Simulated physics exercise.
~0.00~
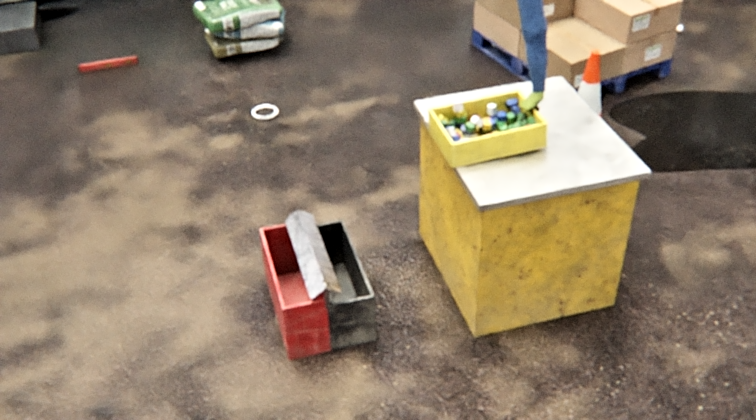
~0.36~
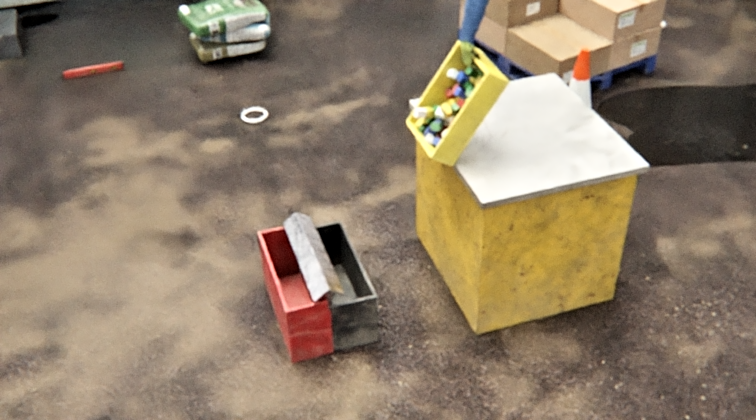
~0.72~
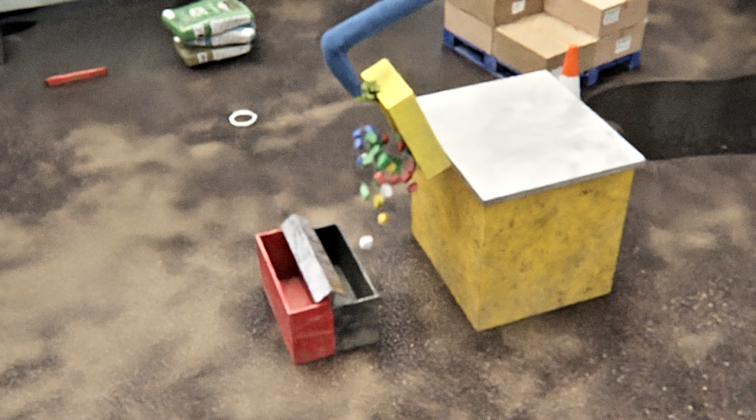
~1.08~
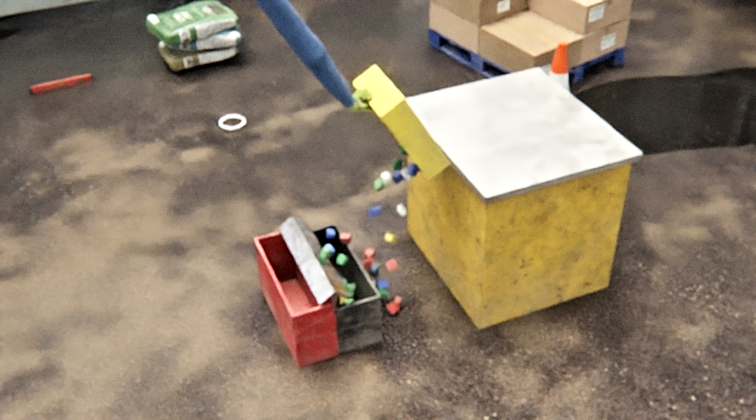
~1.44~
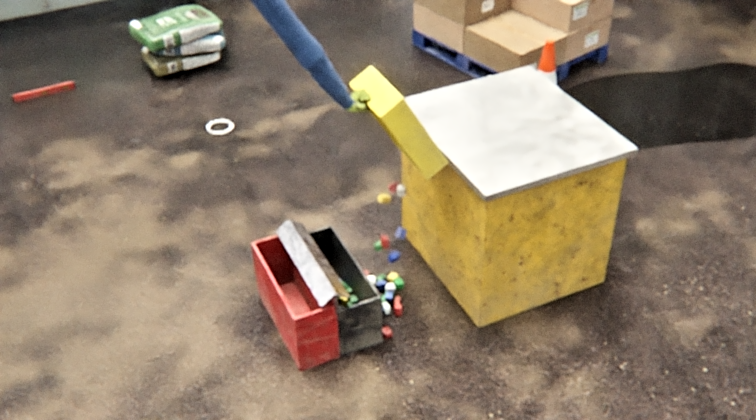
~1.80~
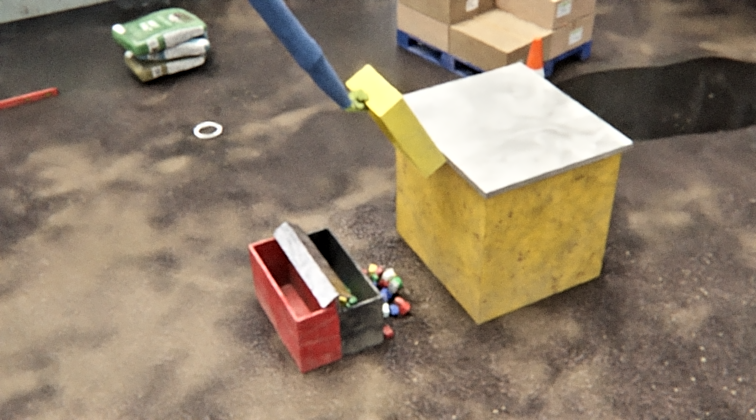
The footage shows a blue arm with a greenish hand tipping a yellow box of small colourful pieces off the edge of a bench, spilling them toward joined black and red bins below; some drop into the black bin, while many gather on the ground beside it.
